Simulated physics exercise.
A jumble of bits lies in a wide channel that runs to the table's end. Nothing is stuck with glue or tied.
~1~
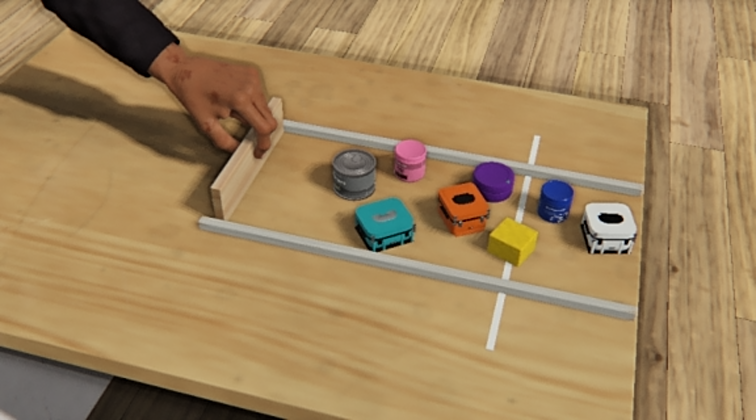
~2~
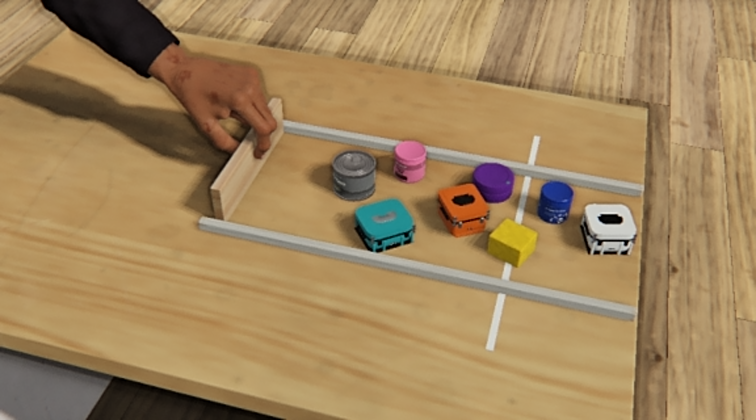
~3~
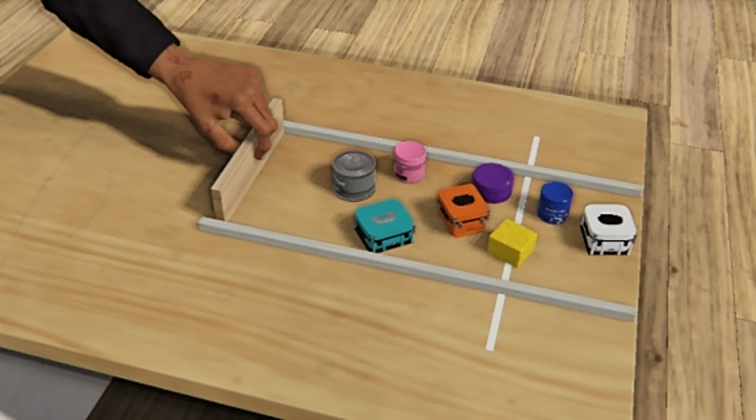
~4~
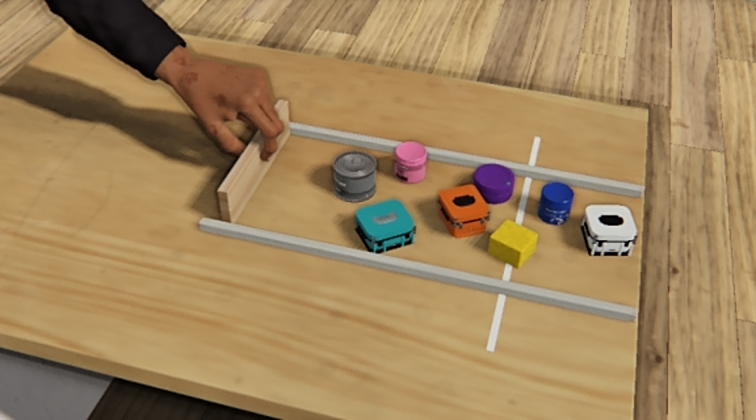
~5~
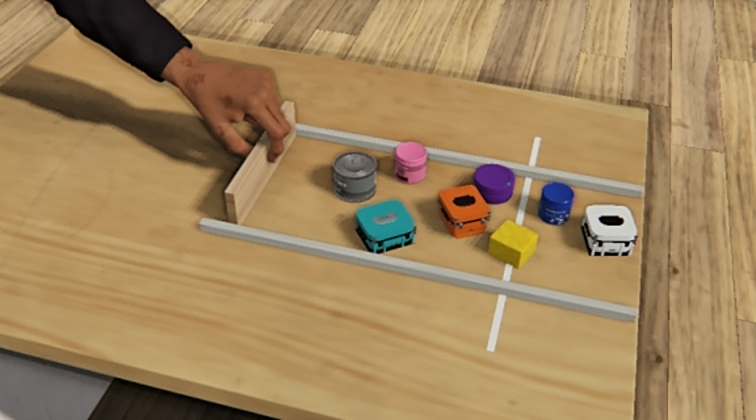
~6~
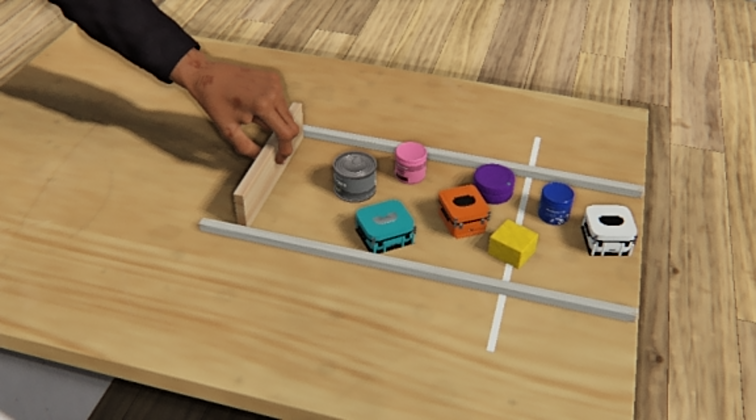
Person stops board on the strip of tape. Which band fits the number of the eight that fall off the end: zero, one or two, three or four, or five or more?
The band is zero.
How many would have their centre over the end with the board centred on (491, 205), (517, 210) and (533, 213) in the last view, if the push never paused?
The numbers are 0, 0 and 0.
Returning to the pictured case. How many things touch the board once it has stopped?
3 in contact.
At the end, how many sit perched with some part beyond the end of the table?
The tally is 1.
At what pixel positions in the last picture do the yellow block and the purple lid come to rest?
(589, 271), and the other (579, 194).
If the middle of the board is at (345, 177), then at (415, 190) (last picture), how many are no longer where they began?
1 and 4.
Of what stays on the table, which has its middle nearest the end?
The white case is foremost.
Soon after, none off yet; white case at rest near (608, 231); blue tub at rest near (556, 204); yellow block at rest near (513, 244).
Then, none off yet; white case at rest near (608, 231); blue tub at rest near (556, 204); yellow block moving near (519, 246).
At rest, the number that fall off is zero.
